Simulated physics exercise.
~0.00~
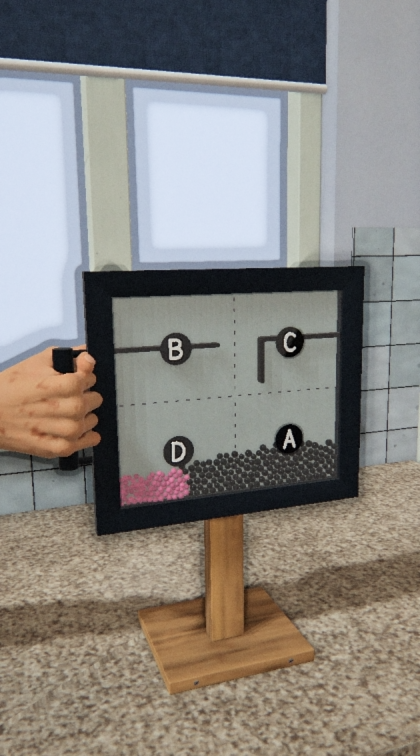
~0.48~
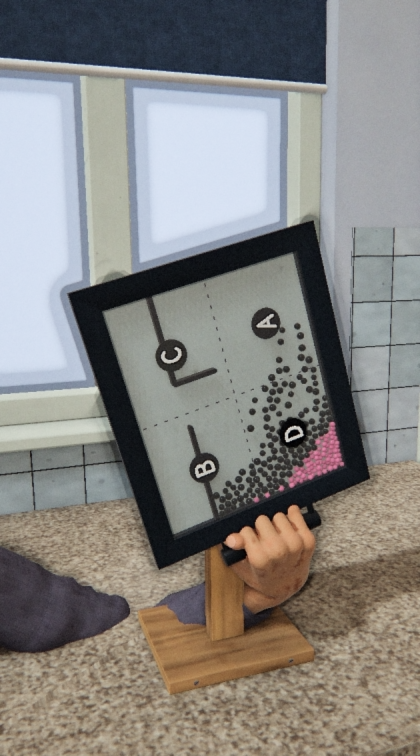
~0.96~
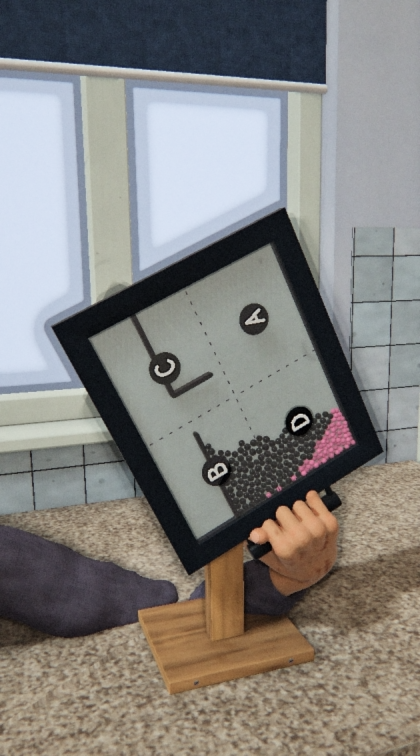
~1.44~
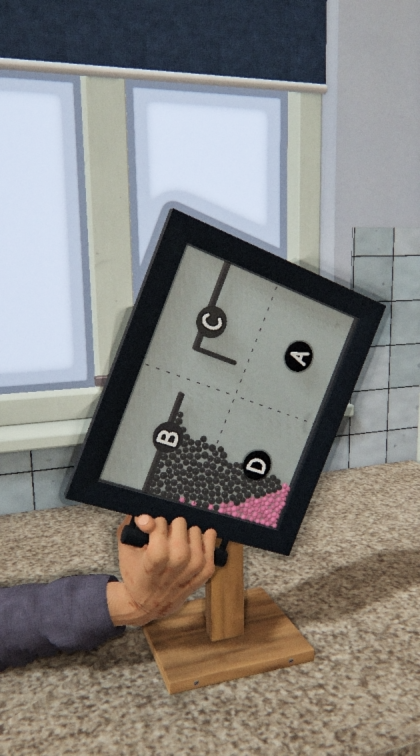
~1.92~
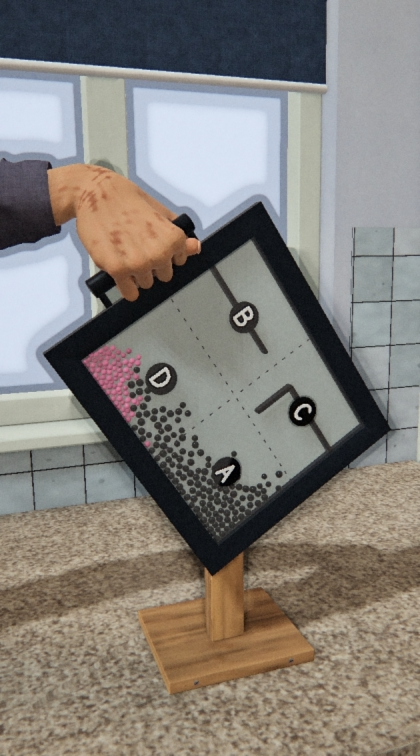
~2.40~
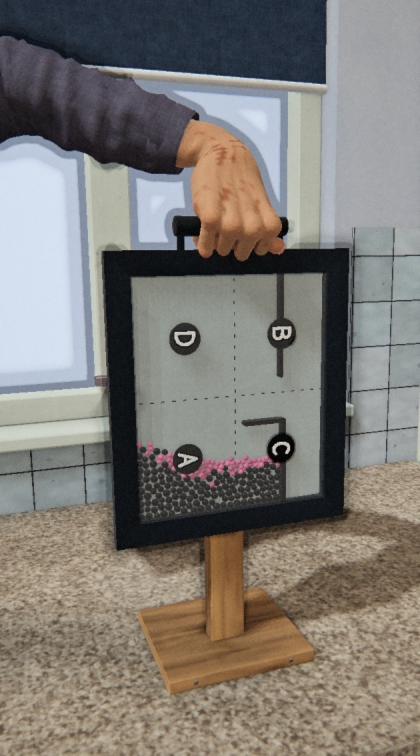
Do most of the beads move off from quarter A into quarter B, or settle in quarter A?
Most of the beads settle in quarter A. Hardly any are in quarter B.
